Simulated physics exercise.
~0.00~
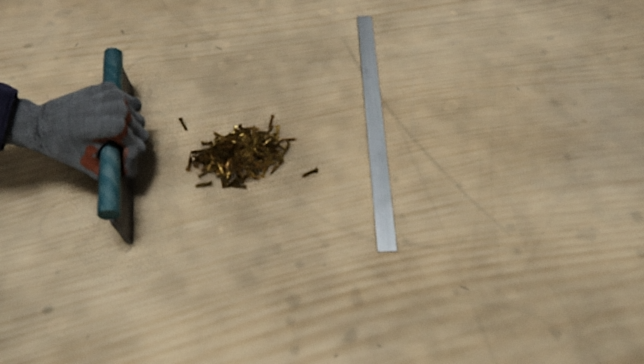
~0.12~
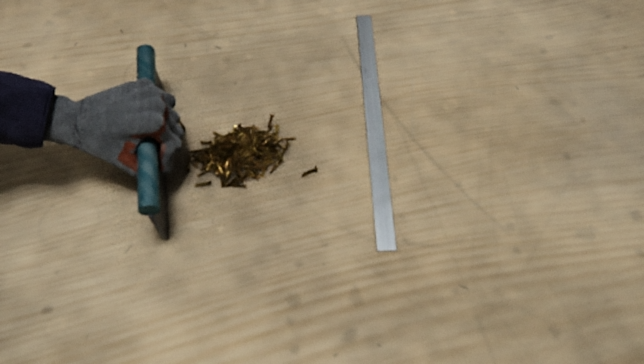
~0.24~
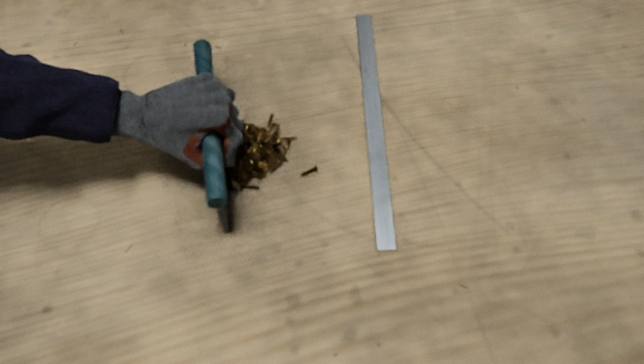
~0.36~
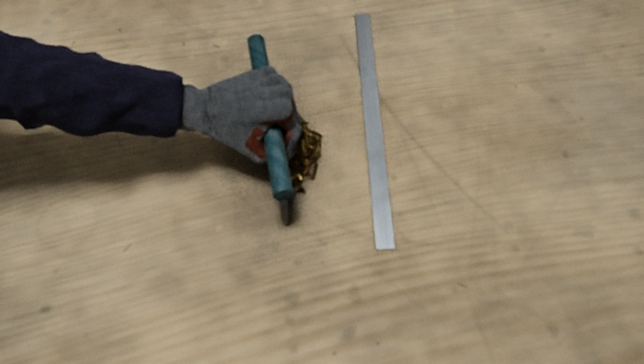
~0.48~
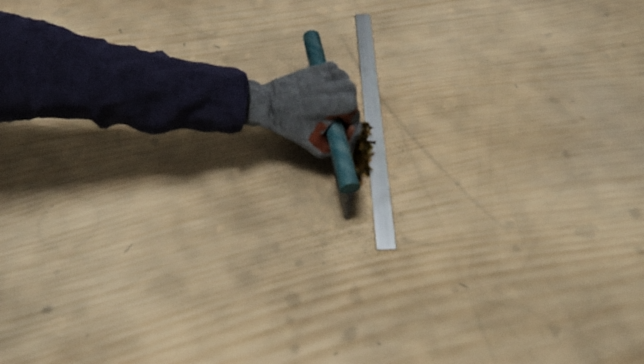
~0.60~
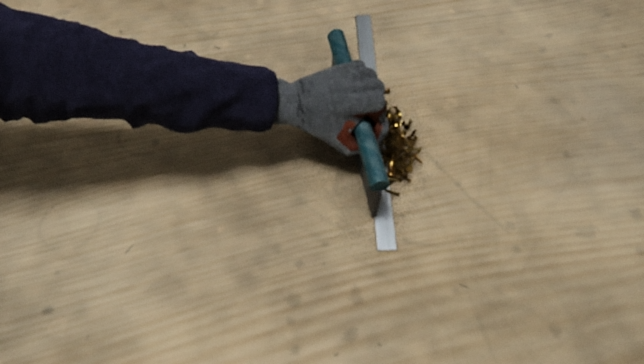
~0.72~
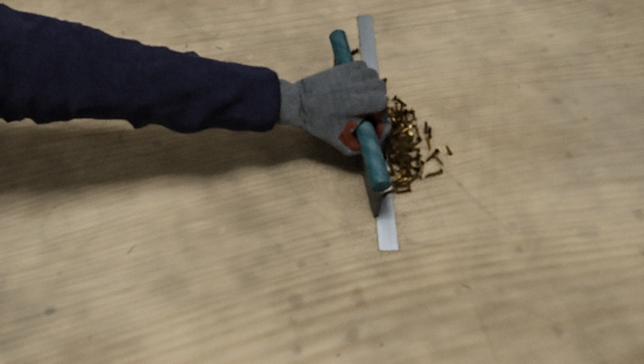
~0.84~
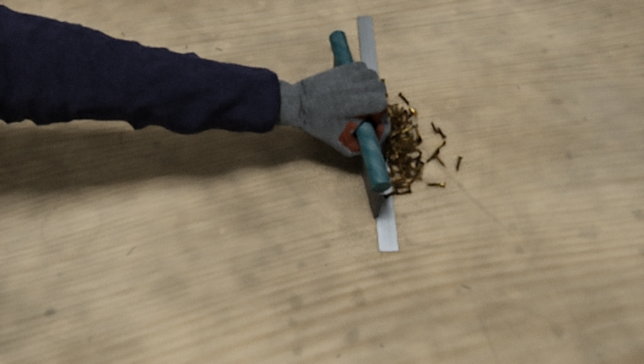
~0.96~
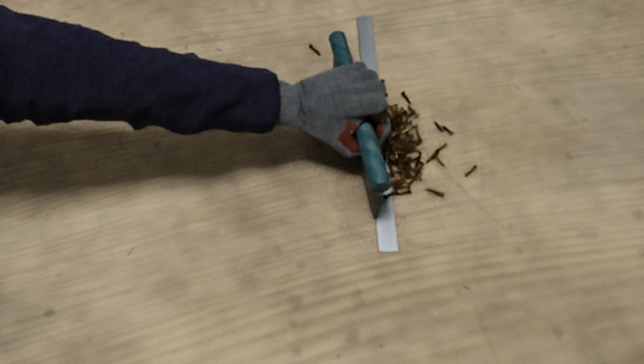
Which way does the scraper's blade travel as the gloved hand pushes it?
The blade moves to the right, sweeping the screws along until it stops at the silvery strip.
On a pale wooden surface seen from above, a grey-gloved hand in a dark blue sleeve grips a scraper with a teal handle at the left. A loose pile of brass-coloured screws lies beside it, and a flat silvery strip rests farther right. The hand pushes the scraper rightward, gathering the screws into a tight bunch ahead of the blade and carrying them to the strip. The blade stops over the strip as the screws spill across it. Most end clustered close beside the scraper, with a few scattered farther right and one lying near the handle's upper left.
